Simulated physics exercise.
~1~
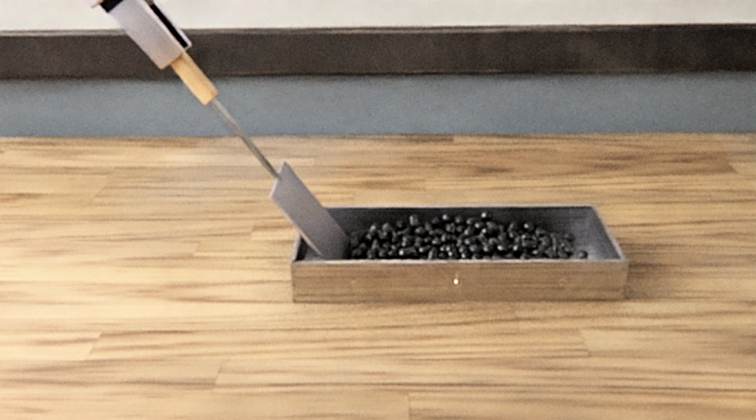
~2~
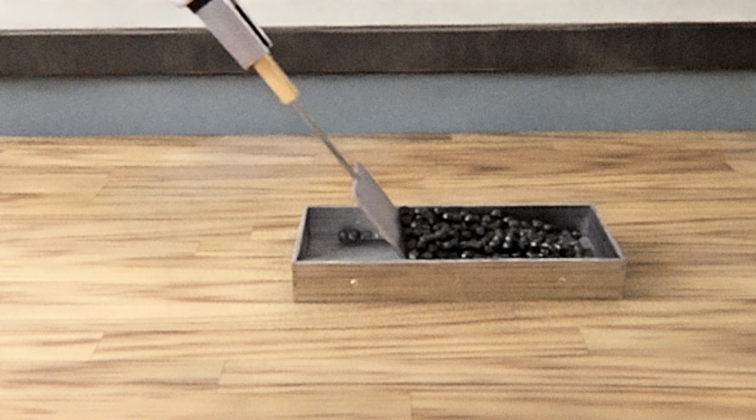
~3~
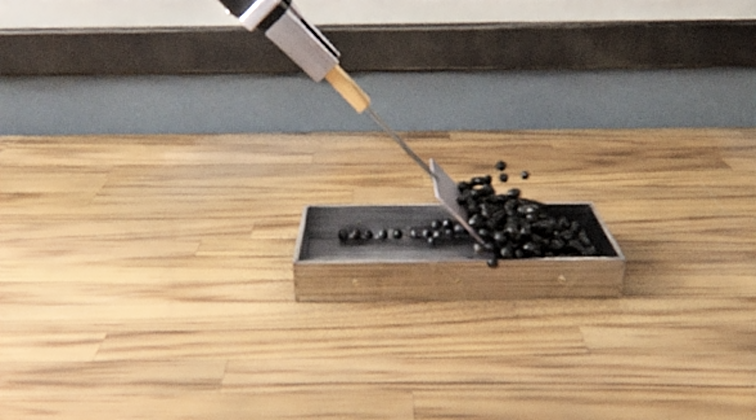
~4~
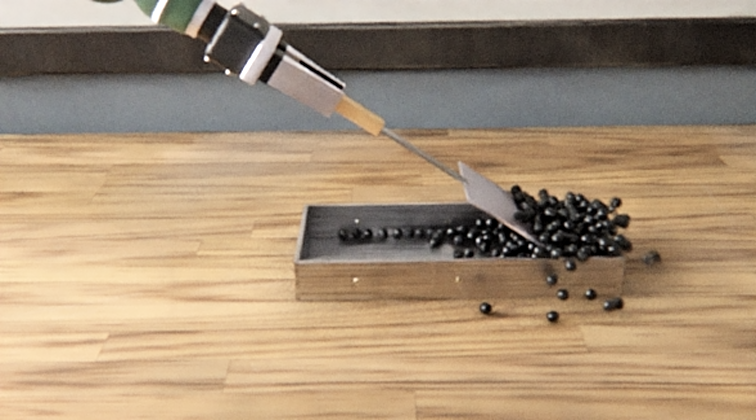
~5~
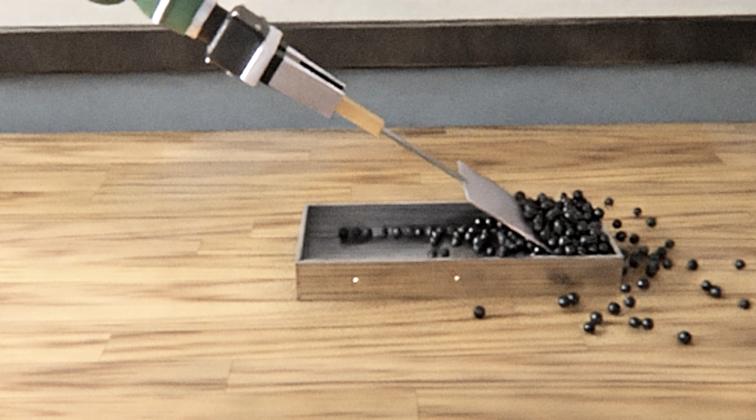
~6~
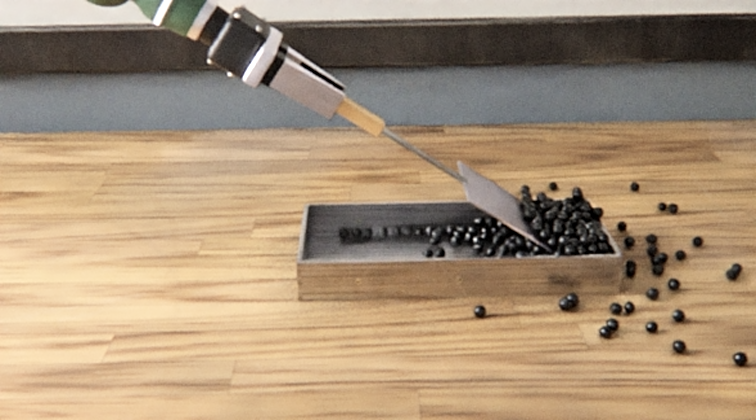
Spatula held by a robot arm pushing black beads rightward along a trough, heaping them at the end and scattering some onto the table.
